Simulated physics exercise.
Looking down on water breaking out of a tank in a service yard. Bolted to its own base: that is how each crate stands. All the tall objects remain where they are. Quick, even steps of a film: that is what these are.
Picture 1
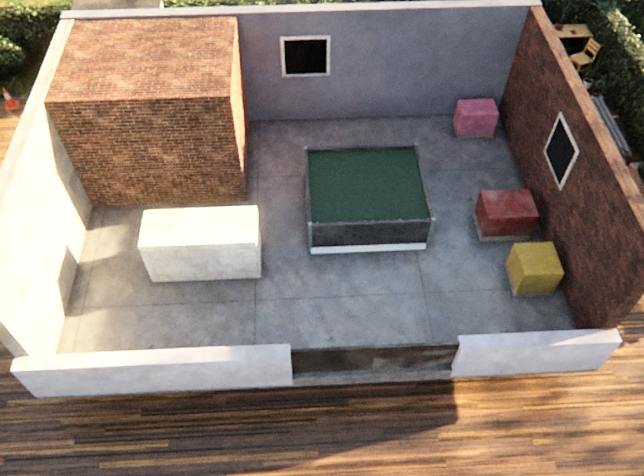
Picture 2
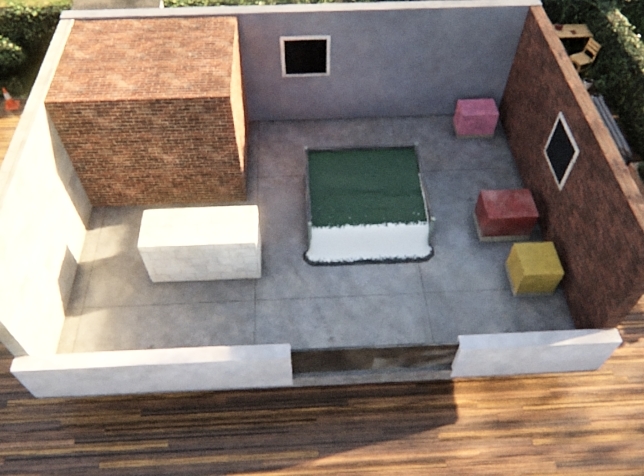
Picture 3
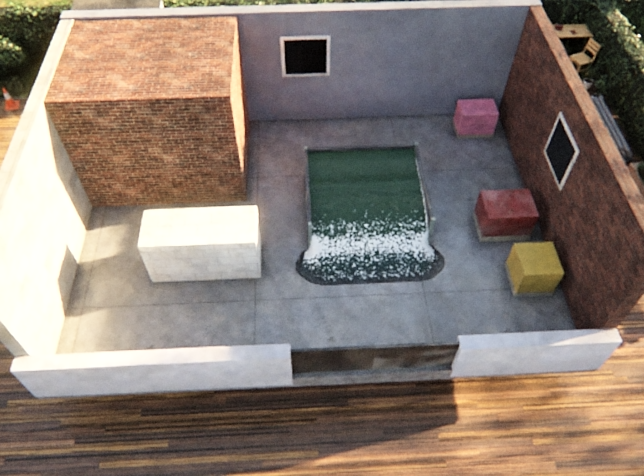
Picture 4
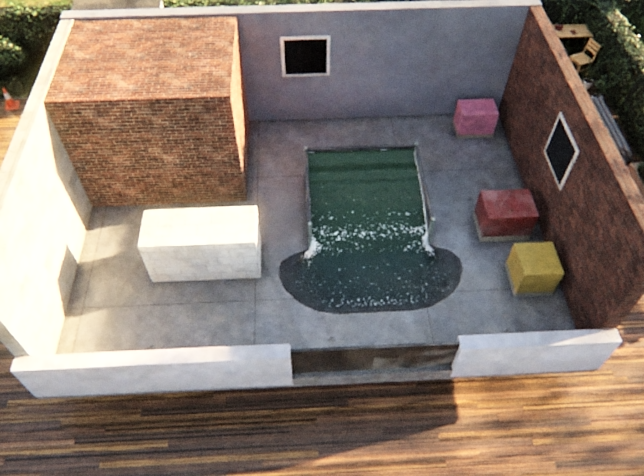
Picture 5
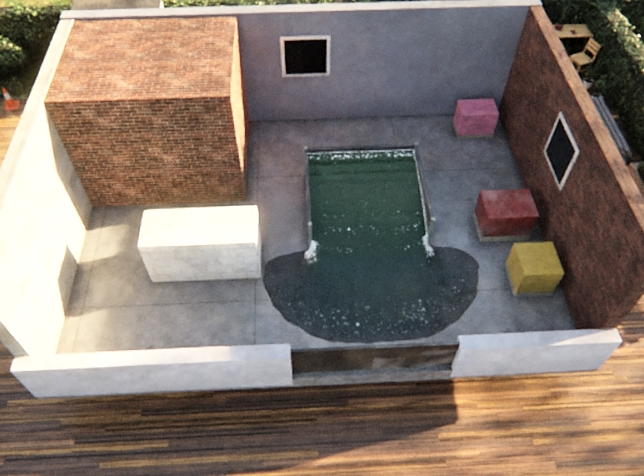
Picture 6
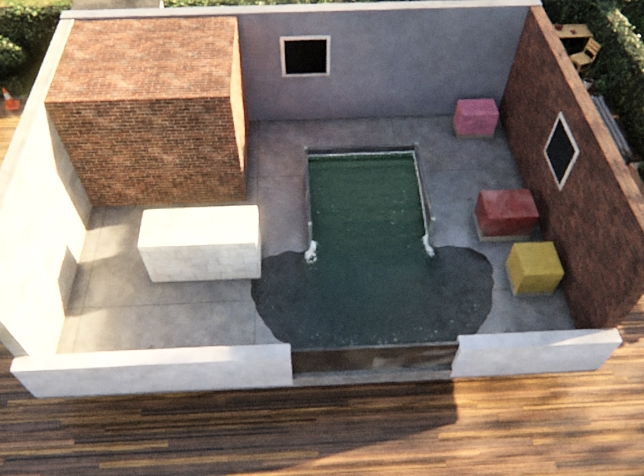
In a walled service yard seen from above, dark green water sits still in an open tank among a white block and pink, red and yellow crates. Water then pours out across the tank's near side in a foamy white sheet, and a dark puddle widens over the grey floor toward the low front wall.
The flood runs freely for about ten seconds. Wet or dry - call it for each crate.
Calls: Yellow crate - wet; red crate - wet; pink crate - wet.
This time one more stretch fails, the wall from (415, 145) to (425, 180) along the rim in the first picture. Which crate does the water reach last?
It is the yellow one.
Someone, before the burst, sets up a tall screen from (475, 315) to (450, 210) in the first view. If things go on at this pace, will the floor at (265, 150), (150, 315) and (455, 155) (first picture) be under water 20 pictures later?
The first point comes out unwetted, the next inundated, the last unwetted.
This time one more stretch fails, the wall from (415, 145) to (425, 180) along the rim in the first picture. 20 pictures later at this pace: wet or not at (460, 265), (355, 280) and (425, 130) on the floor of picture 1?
Going through them in turn: Reached by the flood, then still unsoaked, then reached by the flood.
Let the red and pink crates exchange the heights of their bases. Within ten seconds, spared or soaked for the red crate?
Red: Flooded.
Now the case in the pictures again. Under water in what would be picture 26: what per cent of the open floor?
That comes to about 50 per cent.
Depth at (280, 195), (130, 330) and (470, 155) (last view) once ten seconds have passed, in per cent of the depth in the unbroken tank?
First 8, next 12, last 8 in a hundred.
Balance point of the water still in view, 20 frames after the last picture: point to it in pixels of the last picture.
Roughly at (357, 295).
A moment on, water covers 30 % of the floor; the yellow crate water round its plinth, the red crate not reached, the pink crate not reached.
Next, water covers 35 % of the floor; the yellow crate water round its plinth, the red crate not reached, the pink crate not reached.
Then, water covers 50 % of the floor; the yellow crate water round its plinth, the red crate water round its plinth, the pink crate not reached.
Later, water covers 80 % of the floor; the yellow crate water round its plinth, the red crate water round its plinth, the pink crate water round its plinth.
In the end, water covers 100 % of the floor; the yellow crate was topped, the red crate was topped, the pink crate was topped.
